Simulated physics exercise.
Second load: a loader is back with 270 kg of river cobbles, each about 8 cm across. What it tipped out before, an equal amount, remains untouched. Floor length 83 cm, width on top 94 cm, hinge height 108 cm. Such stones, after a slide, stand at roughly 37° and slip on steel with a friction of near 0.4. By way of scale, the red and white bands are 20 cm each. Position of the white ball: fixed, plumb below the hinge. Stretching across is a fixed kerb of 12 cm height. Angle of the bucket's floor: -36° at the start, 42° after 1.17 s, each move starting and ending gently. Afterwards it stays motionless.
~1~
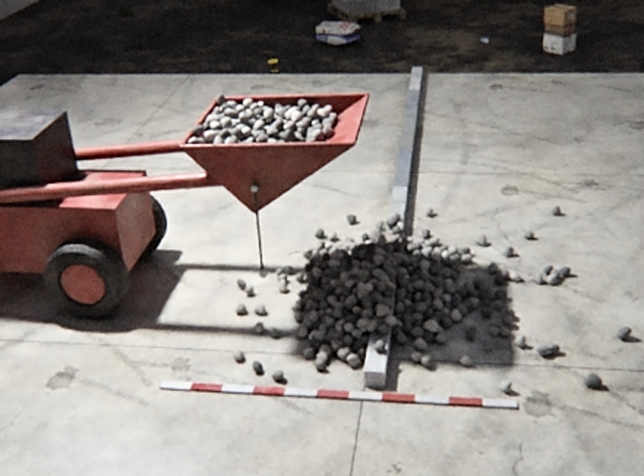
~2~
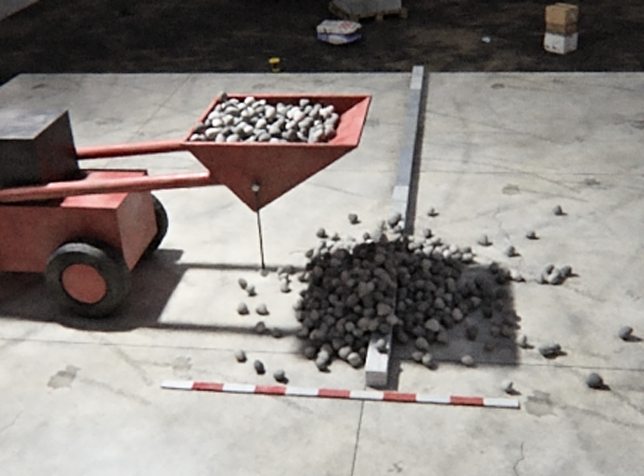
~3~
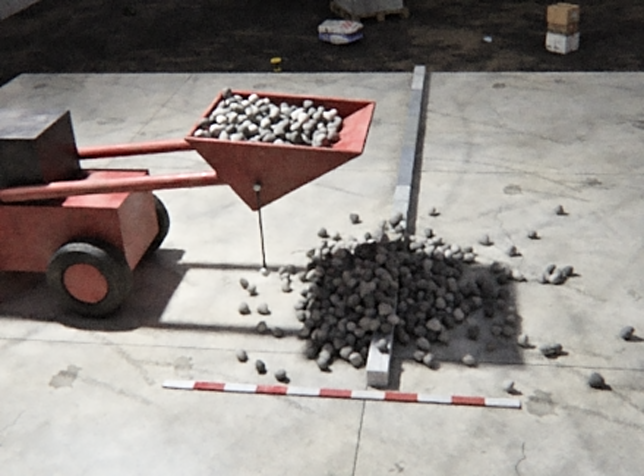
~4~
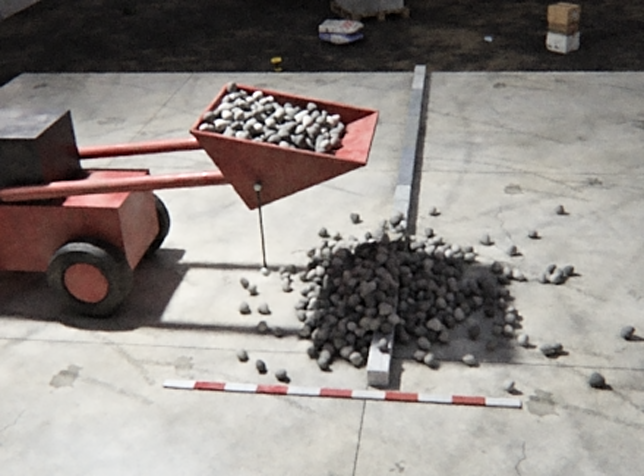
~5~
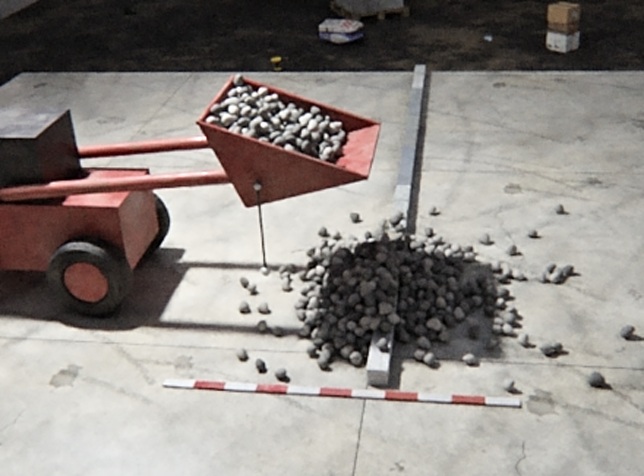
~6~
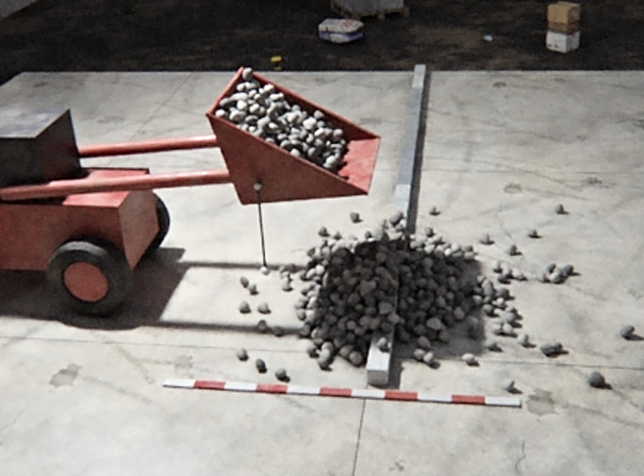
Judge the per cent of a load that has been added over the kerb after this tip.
The added amount is roughly 52 per cent of a load.
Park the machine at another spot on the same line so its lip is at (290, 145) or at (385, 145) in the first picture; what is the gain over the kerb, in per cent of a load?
Case one about 0 %, case two about 90 %.
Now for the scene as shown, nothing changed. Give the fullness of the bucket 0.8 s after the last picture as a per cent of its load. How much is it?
About 50 percent.
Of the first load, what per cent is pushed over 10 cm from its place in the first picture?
Roughly 10 percent.
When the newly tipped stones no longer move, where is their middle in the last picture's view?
In the last view, somewhere near (396, 274).
Then, 0.4 s after the last picture the floor is at 30°; in per cent of one load, 99 in the bucket, 65 on this side of the kerb, 36 over the kerb; the foremost stones are at (584, 290).
Then, 0.8 s after the last picture the floor is at 42°; in per cent of one load, 48 in the bucket, 113 on this side of the kerb, 40 over the kerb; the foremost stones are at (584, 290).
Then, 1.1 s after the last picture the floor is at 42°; in per cent of one load, 5 in the bucket, 124 on this side of the kerb, 71 over the kerb; the foremost stones are at (584, 290).
Then, 3.6 s after the last picture the floor is at 42°; in per cent of one load, 0 in the bucket, 113 on this side of the kerb, 87 over the kerb; the foremost stones are at (619, 320). Net gain over the kerb, 52.
